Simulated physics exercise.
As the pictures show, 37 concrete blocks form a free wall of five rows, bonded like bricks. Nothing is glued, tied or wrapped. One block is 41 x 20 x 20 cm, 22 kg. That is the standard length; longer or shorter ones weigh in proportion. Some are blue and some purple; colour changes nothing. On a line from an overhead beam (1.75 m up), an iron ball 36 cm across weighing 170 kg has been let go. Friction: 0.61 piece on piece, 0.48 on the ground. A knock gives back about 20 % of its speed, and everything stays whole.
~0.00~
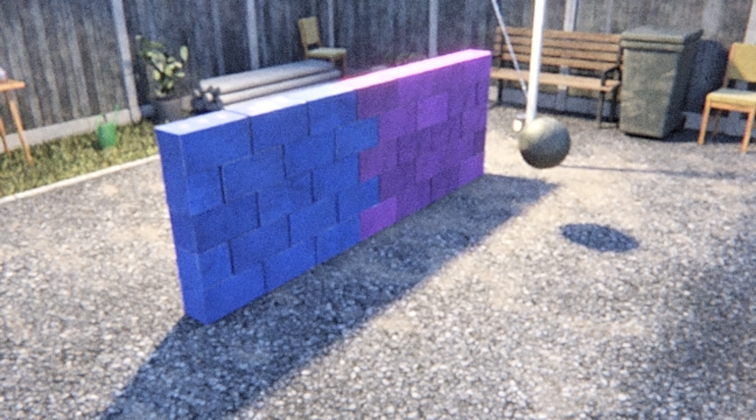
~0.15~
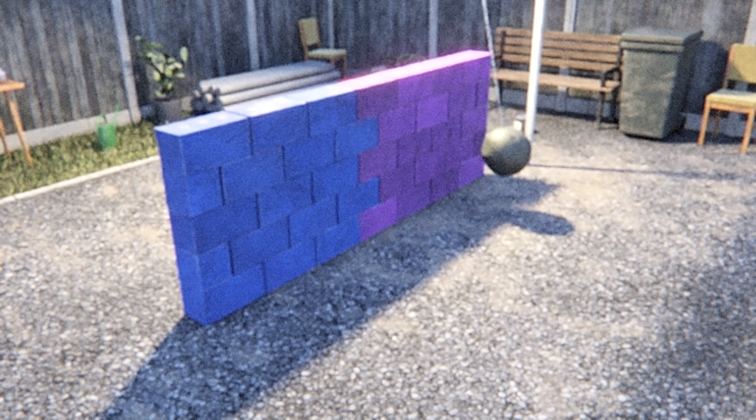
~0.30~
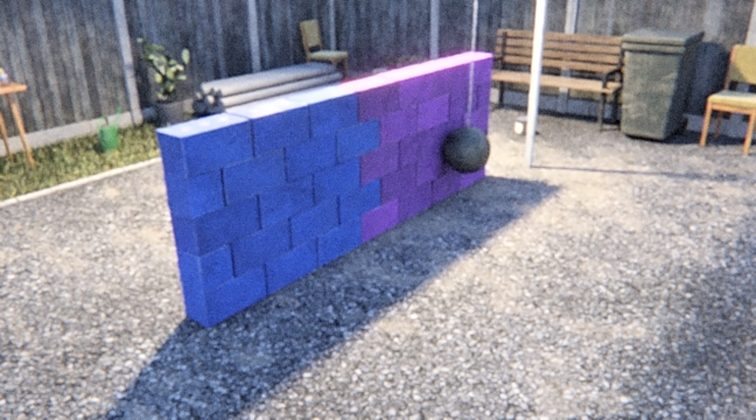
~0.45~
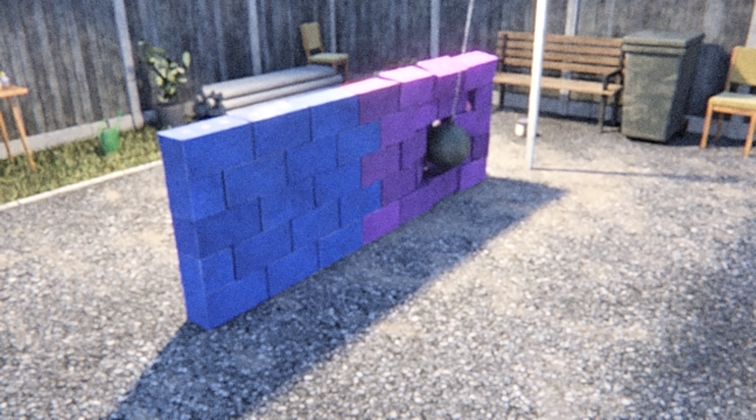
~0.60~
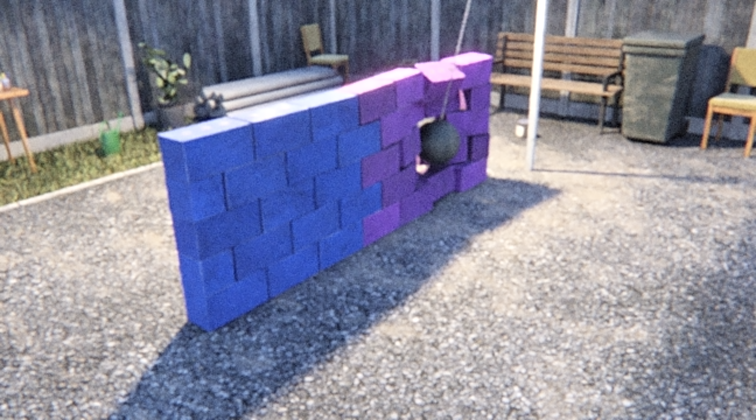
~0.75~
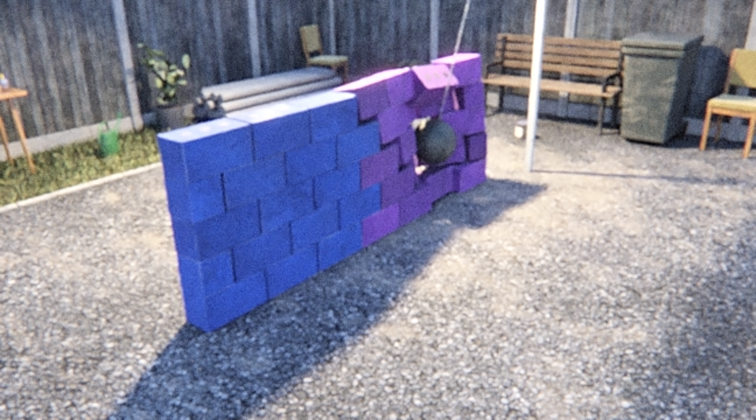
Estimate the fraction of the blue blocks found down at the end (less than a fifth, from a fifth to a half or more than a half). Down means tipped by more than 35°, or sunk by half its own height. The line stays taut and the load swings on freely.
The part is fewer than one in five.
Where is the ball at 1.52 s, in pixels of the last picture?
Near (493, 158).
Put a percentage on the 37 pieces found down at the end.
Near 40 per cent.
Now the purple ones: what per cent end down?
Purple 80 per cent.
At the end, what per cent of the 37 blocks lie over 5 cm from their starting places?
Shifted: 40 per cent.
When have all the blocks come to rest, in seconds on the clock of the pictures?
At about 2.5 s.
By 1.16 s, line 6° past plumb; none of the 17 blue blocks down (3 of 37 in all colours); top blue block unmoved; top purple block tilted 33°.
By 1.52 s, line 8° before plumb; none of the 17 blue blocks down (15 of 37 in all colours); top blue block unmoved; top purple block on its side.
When it is over (2.7 s), line 9° past plumb; none of the 17 blue blocks down (15 of 37 in all colours); top blue block unmoved; top purple block on its side. That is 0 per cent. In pixels of the last frame, middles, top blue block near (271, 131), top purple block near (278, 237).
